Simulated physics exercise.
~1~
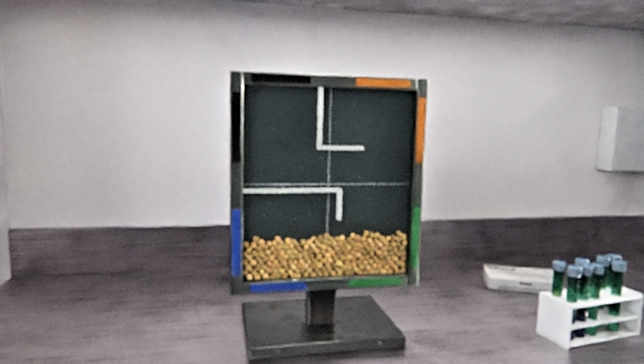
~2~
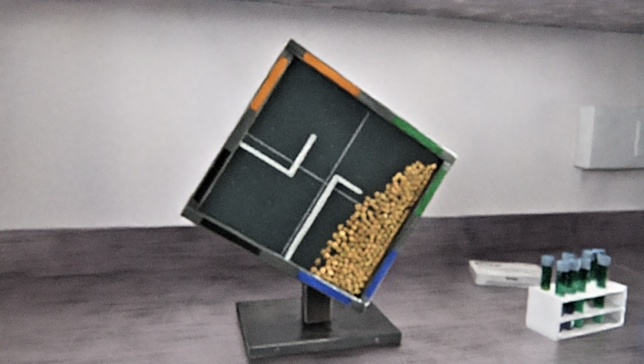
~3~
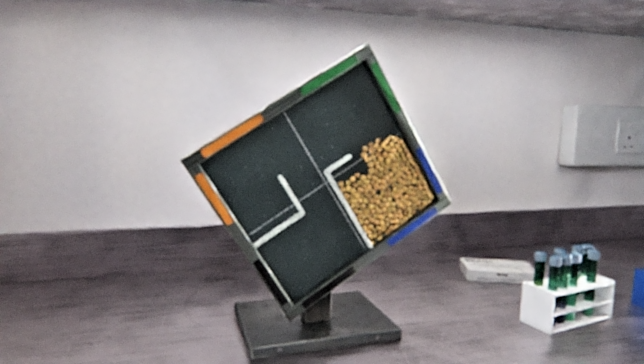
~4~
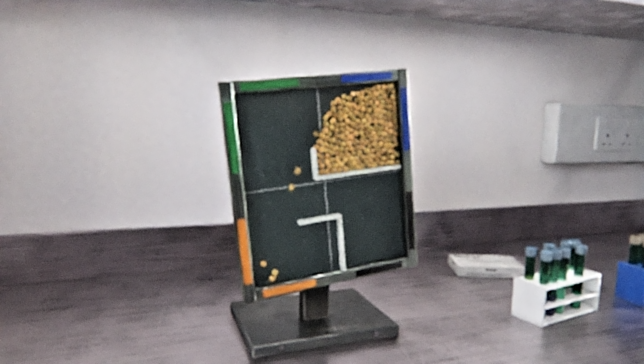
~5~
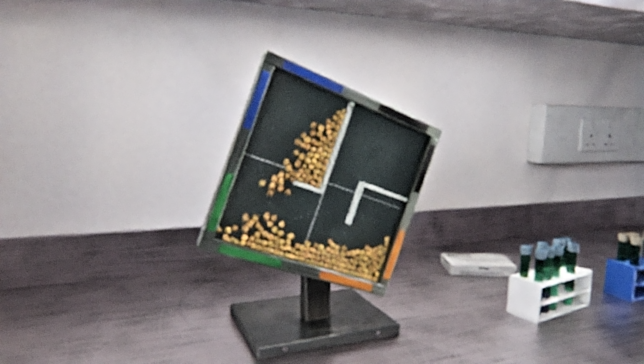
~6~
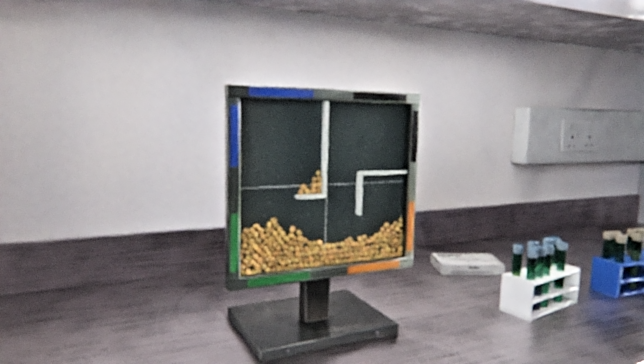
A square box on a stand turned counterclockwise, carrying wooden beads up in its blue quarter before they spilled out, and it stopped with most spread along the bottom across the green and orange quarters and a few left on a white ledge.
